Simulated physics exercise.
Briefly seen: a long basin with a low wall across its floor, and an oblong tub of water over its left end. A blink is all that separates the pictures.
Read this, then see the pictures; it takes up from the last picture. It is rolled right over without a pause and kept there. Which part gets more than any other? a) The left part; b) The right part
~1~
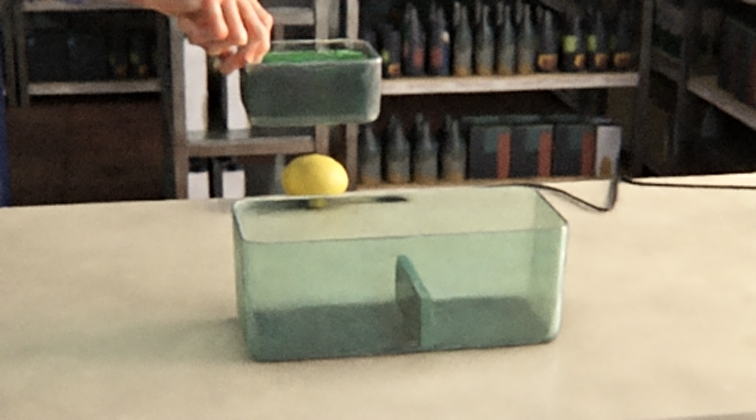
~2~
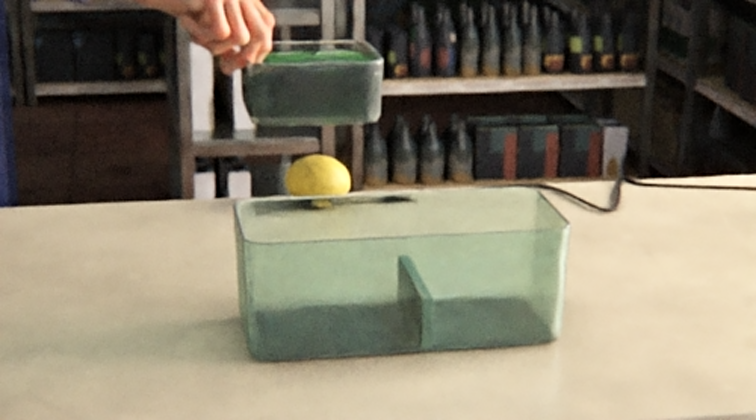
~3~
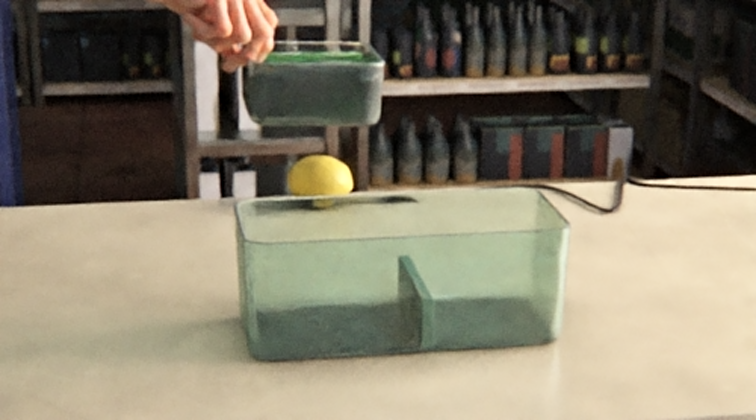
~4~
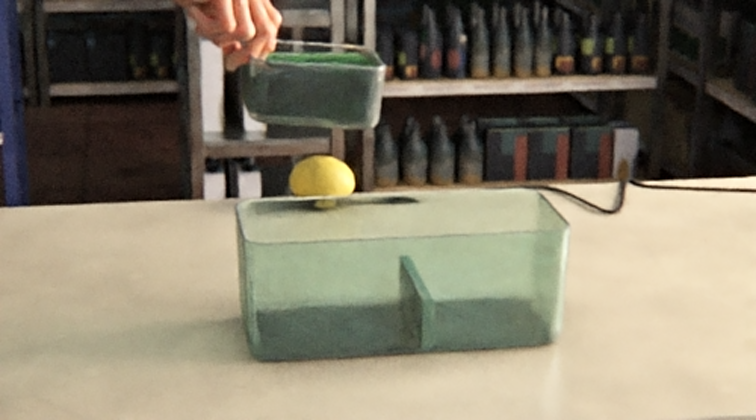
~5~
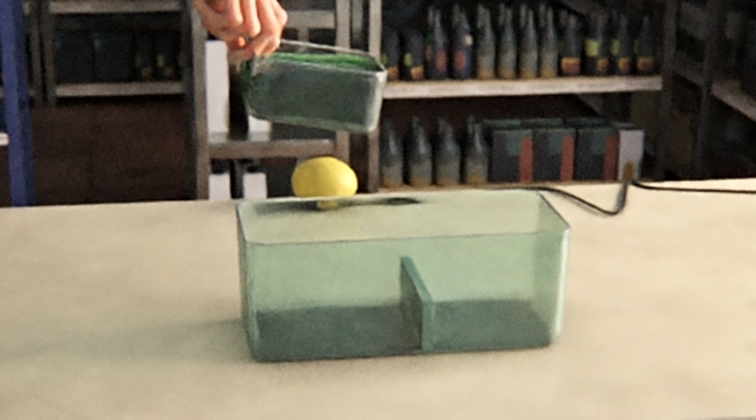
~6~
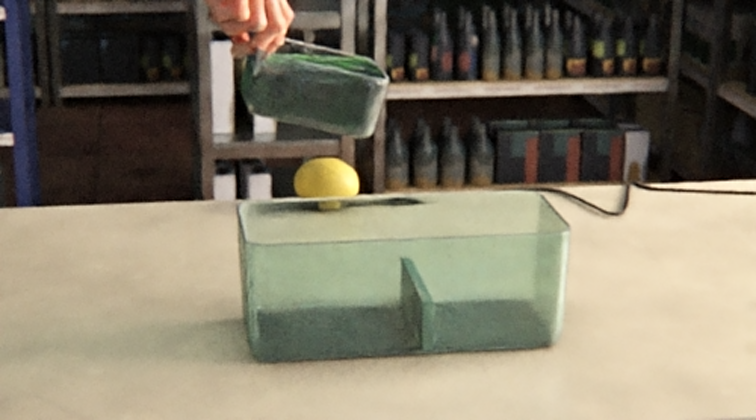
The answer is b.
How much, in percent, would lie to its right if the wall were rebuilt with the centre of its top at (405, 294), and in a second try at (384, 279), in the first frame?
The first gives 70 %, the second 80 %.
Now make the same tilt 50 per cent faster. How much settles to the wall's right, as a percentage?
Close to 65 in a hundred.
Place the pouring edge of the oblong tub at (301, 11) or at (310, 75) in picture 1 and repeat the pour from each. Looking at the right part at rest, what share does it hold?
Close to 5 % for the first start and close to 0 % for the second.
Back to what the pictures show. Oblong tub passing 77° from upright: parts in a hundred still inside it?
I'd put it near 30 %.
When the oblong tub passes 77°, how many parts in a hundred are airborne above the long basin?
Share in flight: Approx. 40 %.
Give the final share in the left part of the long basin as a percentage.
Share approx. 30 %.
A moment on, the tilt is 77° and 29 per cent is still to pour, 2 is left of the wall and 27 right of it.
Next, the tilt is 112° and 3 per cent is still to pour, 20 is left of the wall and 71 right of it.
Then the tilt is 116° and 0 per cent is still to pour, 28 is left of the wall and 71 right of it.
Later the tilt is 116° and 0 per cent is still to pour, 28 is left of the wall and 71 right of it.
At rest 28 per cent lies left of the wall, 71 right of it and 1 outside.
